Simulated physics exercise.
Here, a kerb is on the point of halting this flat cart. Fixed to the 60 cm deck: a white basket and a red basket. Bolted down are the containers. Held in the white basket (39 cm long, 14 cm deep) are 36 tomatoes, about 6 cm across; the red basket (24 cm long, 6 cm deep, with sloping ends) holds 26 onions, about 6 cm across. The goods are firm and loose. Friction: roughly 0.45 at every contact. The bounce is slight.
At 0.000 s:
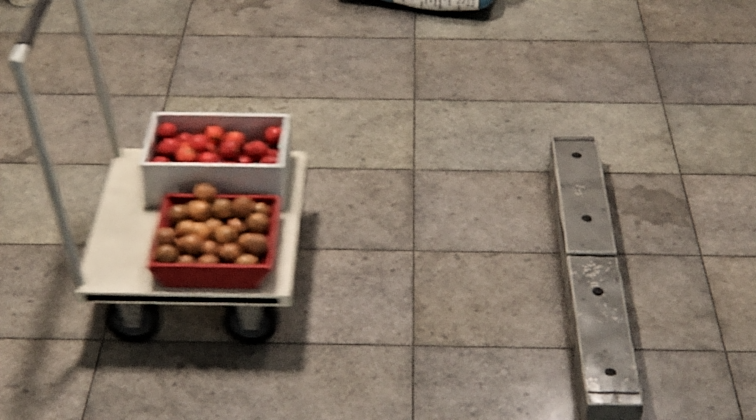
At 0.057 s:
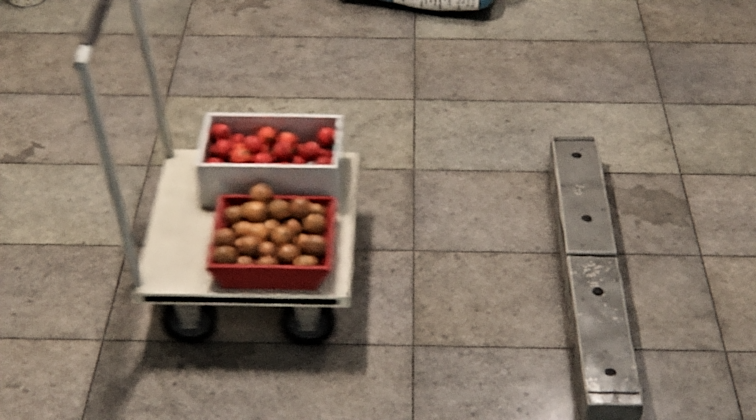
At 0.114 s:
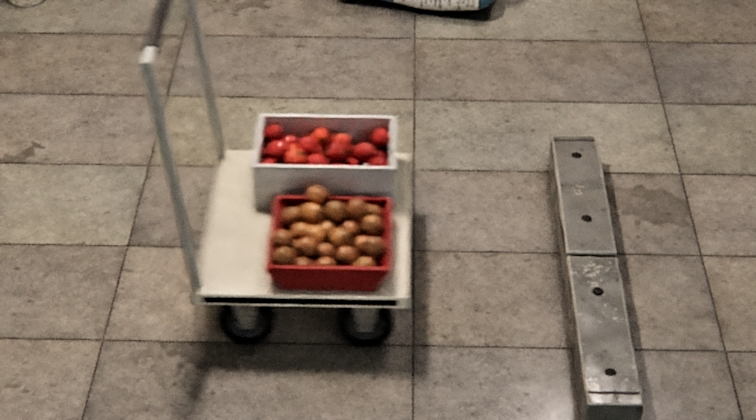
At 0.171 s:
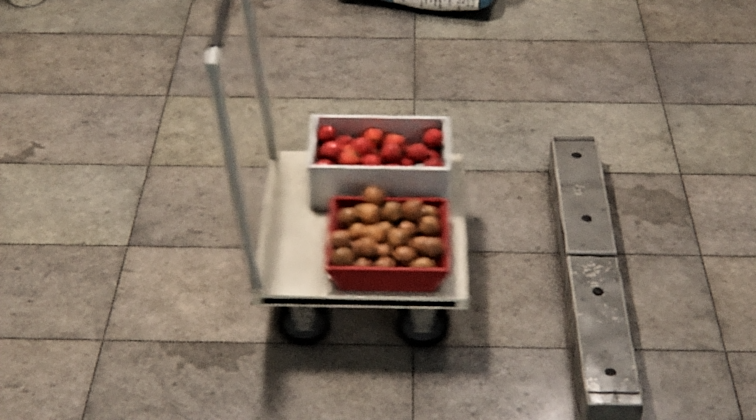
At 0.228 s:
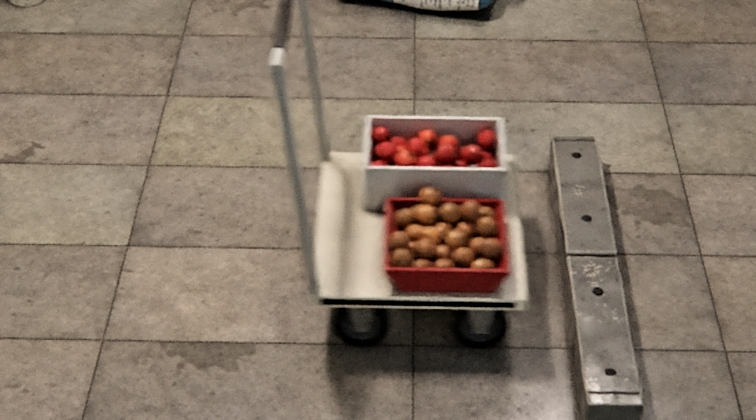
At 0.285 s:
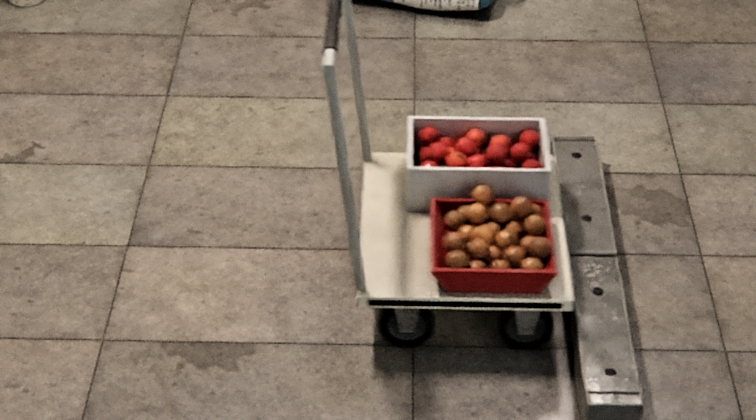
A flat cart carrying baskets of tomatoes and round brown produce rolls right to a metal bar.
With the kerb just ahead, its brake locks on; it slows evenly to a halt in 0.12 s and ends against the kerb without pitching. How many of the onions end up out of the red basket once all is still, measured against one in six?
Beyond a sixth.
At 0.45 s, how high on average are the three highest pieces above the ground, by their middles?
Roughly 42 cm.
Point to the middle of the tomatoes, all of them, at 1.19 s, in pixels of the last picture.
In the last picture they centre on about (510, 169).
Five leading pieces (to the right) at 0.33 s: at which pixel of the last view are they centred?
Centre: About (553, 195) px.
After 0.33 s, white basket 36 in, 0 out and red basket 26 in, 0 out.
After 0.45 s, white basket 36 in, 0 out and red basket 19 in, 7 out.
After 0.68 s, white basket 35 in, 1 out and red basket 16 in, 10 out.
When it is over (at 1.19 s), white basket 35 in, 1 out and red basket 16 in, 10 out. Asked share, 10 of 26, 38 per cent.
